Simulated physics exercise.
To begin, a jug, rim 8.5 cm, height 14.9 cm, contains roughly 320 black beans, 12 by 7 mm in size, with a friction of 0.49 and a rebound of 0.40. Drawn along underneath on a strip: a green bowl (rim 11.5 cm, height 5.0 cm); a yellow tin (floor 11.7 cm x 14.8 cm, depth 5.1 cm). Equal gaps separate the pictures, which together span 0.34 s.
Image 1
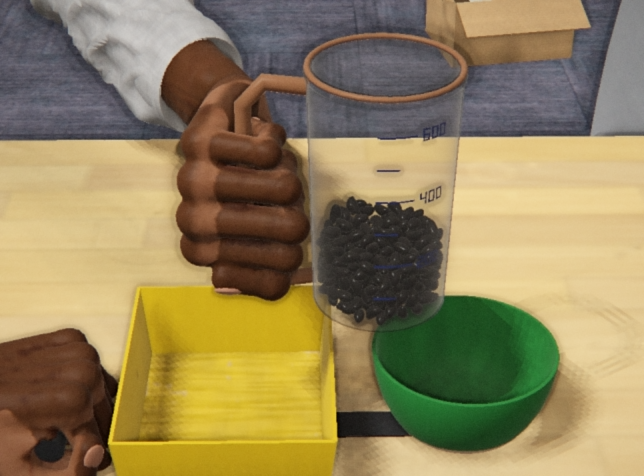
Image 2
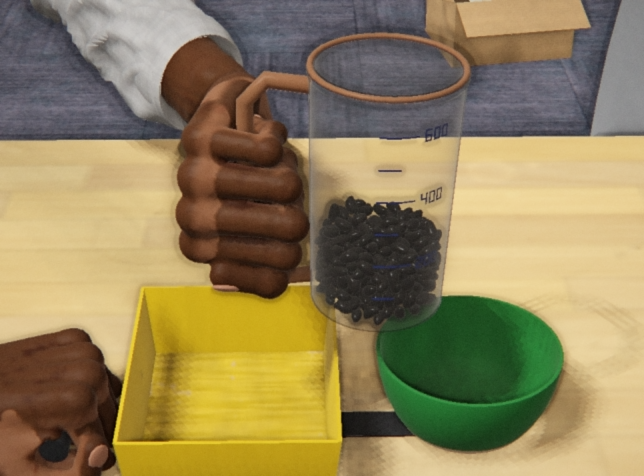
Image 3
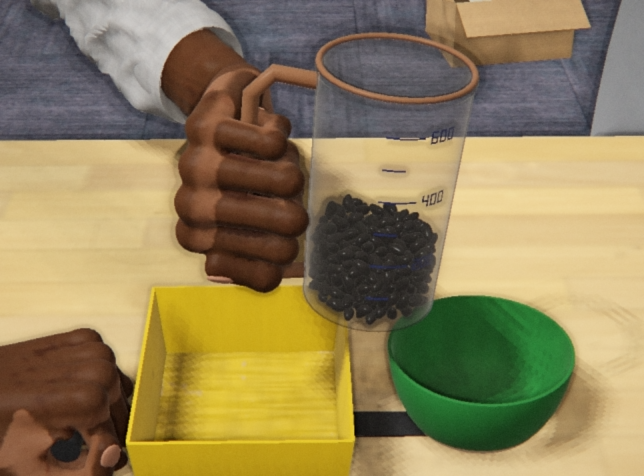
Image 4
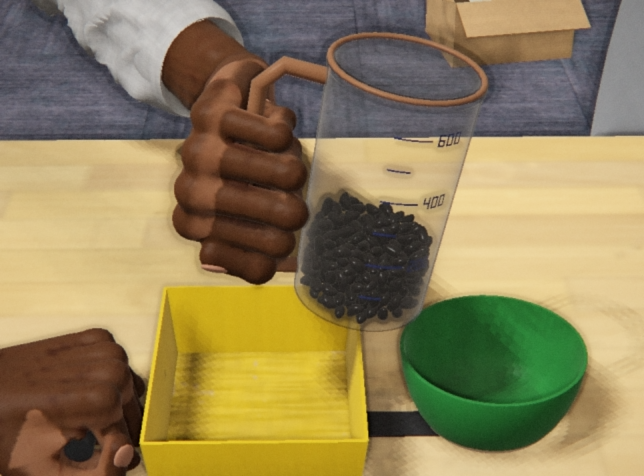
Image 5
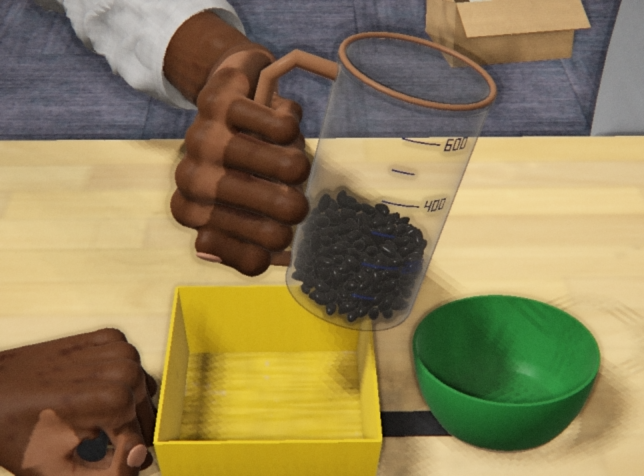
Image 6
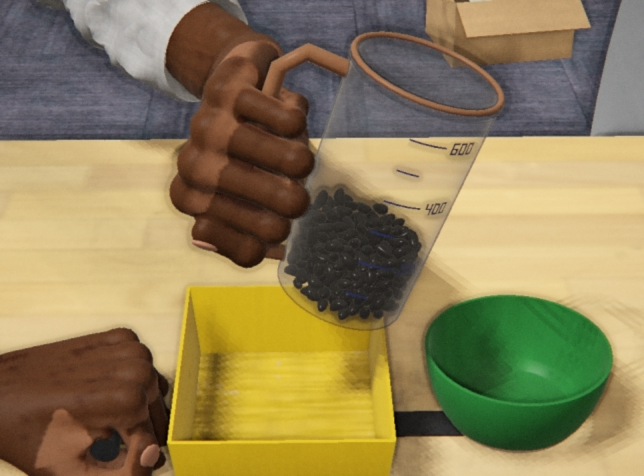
At a pale wooden table, a hand holds a clear jug of black beans upright above a yellow tin and a green bowl. The hand gradually tilts the jug to the right, while the tin and bowl slide rightward together and another hand at the lower left moves along beside the tin.
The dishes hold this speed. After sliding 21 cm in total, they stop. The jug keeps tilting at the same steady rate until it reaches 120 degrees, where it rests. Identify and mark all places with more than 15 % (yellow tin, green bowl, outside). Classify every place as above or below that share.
Result: Yellow tin - above; green bowl - below; outside - below.
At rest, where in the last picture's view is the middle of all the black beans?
Centre at rest: Approx. (561, 404) px.
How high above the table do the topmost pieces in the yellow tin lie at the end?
It reaches around 3.0 cm above the table.
Then, 0.58 s after the last picture, tilt 57 degrees; jug 100 %; middle of all pieces on or above the table near (310, 230).
Then, 1.06 s after the last picture, tilt 88 degrees; jug 100 %; middle of all pieces on or above the table near (301, 202).
Then, 1.51 s after the last picture, tilt 118 degrees; jug 95 %; middle of all pieces on or above the table near (348, 209).
Then, 1.94 s after the last picture, tilt 120 degrees; jug 10 %, yellow tin 90 %; middle of all pieces on or above the table near (542, 379).
In the end, green bowl 0 %, outside 0 %, jug 0 %, yellow tin 100 %.
